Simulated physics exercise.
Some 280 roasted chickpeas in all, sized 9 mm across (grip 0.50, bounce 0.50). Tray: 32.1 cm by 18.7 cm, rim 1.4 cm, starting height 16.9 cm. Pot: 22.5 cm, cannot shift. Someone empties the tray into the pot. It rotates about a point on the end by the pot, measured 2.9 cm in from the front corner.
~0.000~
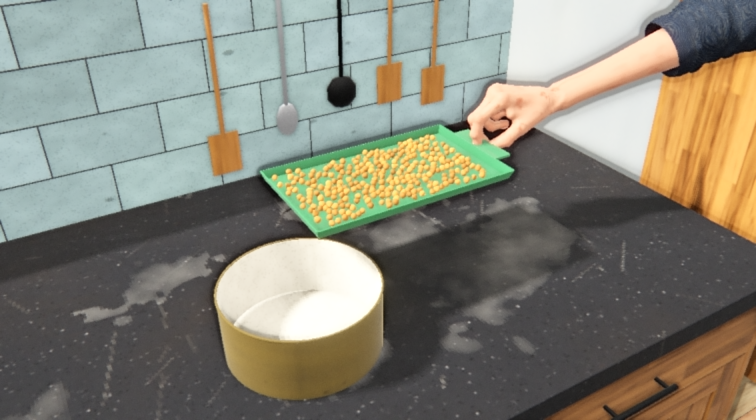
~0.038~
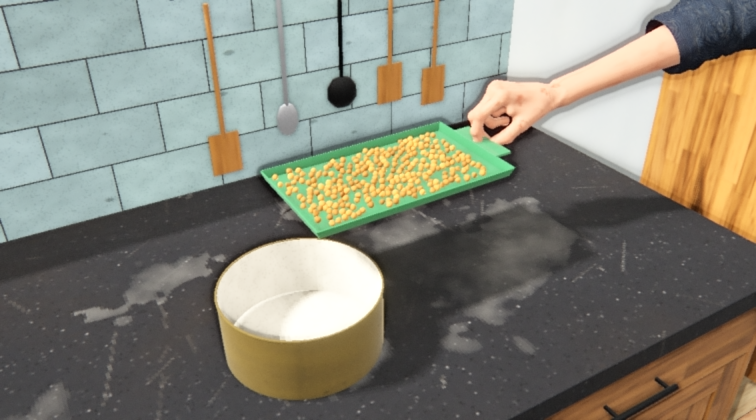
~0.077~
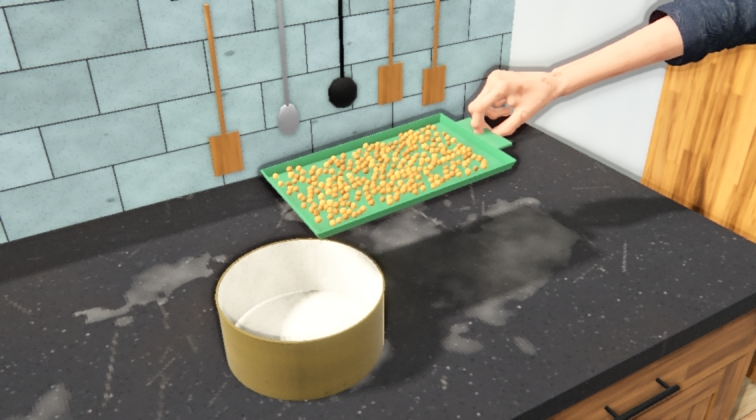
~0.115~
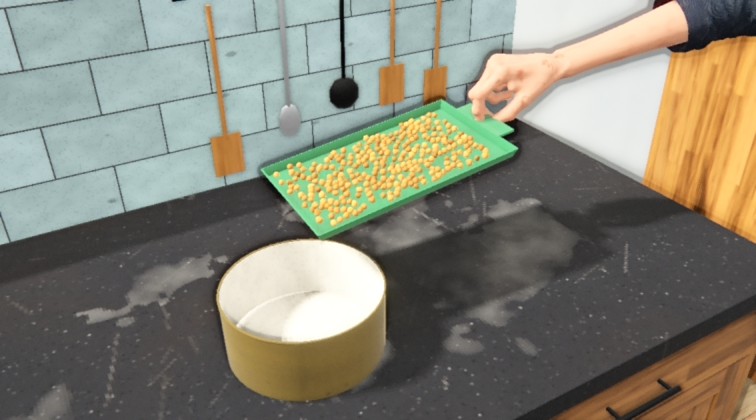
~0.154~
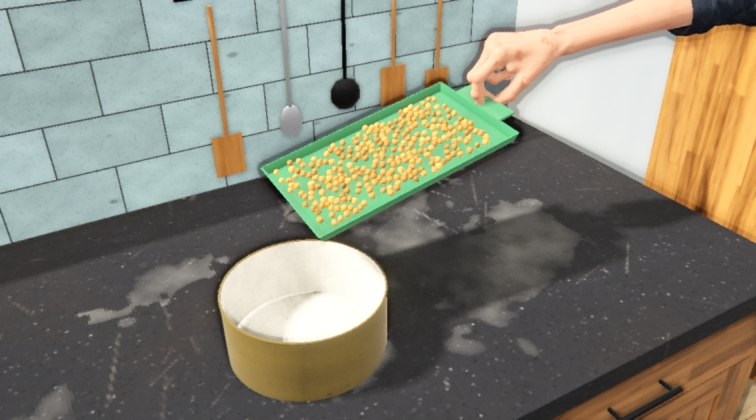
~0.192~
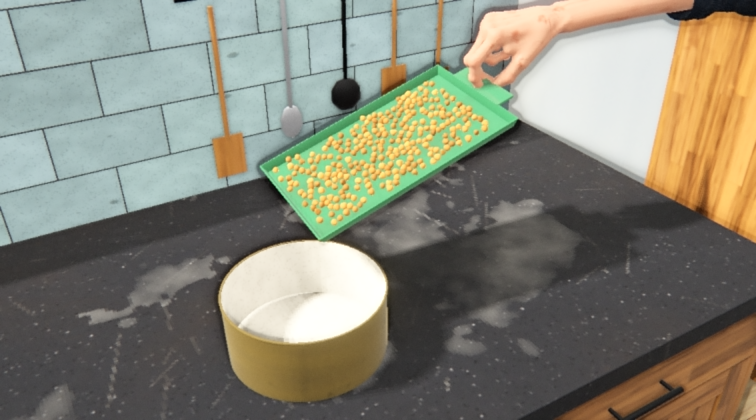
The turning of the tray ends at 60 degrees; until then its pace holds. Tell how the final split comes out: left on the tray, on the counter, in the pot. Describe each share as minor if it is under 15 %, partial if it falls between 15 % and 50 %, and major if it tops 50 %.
Left on the tray: A mid-sized amount. Counter: A low amount. Pot: A majority.
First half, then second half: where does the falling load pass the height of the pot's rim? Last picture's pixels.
I'd mark about (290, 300) for the first half, then (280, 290) for the second.
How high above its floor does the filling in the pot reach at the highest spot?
It reaches roughly 2.0 cm.
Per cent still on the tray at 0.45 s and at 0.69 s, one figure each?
In order, near 100 and near 45.
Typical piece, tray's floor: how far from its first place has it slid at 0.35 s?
It has moved some 2 cm from its start.
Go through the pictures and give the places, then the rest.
The first frame shows tray tilt 0 degrees, front corners at (319, 229) and (509, 170); middle of the pieces at (382, 177); pot at (300, 284).
The second frame shows tray tilt 1 degrees, front corners at (319, 229) and (510, 167); middle of the pieces at (382, 176).
The third frame shows tray tilt 4 degrees, front corners at (320, 230) and (511, 160), lowest corner left front; middle of the pieces at (383, 172).
The fourth frame shows tray tilt 8 degrees, front corners at (320, 232) and (512, 148), lowest corner left front; middle of the pieces at (383, 166).
The fifth frame shows tray tilt 14 degrees, front corners at (321, 233) and (513, 133), lowest corner left front; middle of the pieces at (383, 158).
The sixth frame shows tray tilt 19 degrees, front corners at (321, 235) and (512, 118), lowest corner left front; middle of the pieces at (381, 150); pot at (304, 286). Its pace works out near 145 degrees a second.
Then, at 0.35 s, tilt 42 degrees; the tray holds 100 %, the pot 0 %.
After 0.45 s, tilt 56 degrees; the tray holds 100 %, the pot 0 %.
After 0.69 s, tilt 60 degrees; the tray holds 45 %, the pot 20 %.
In the end, at 1.7 s, tray 30 %, counter 5 %, pot 65 %.
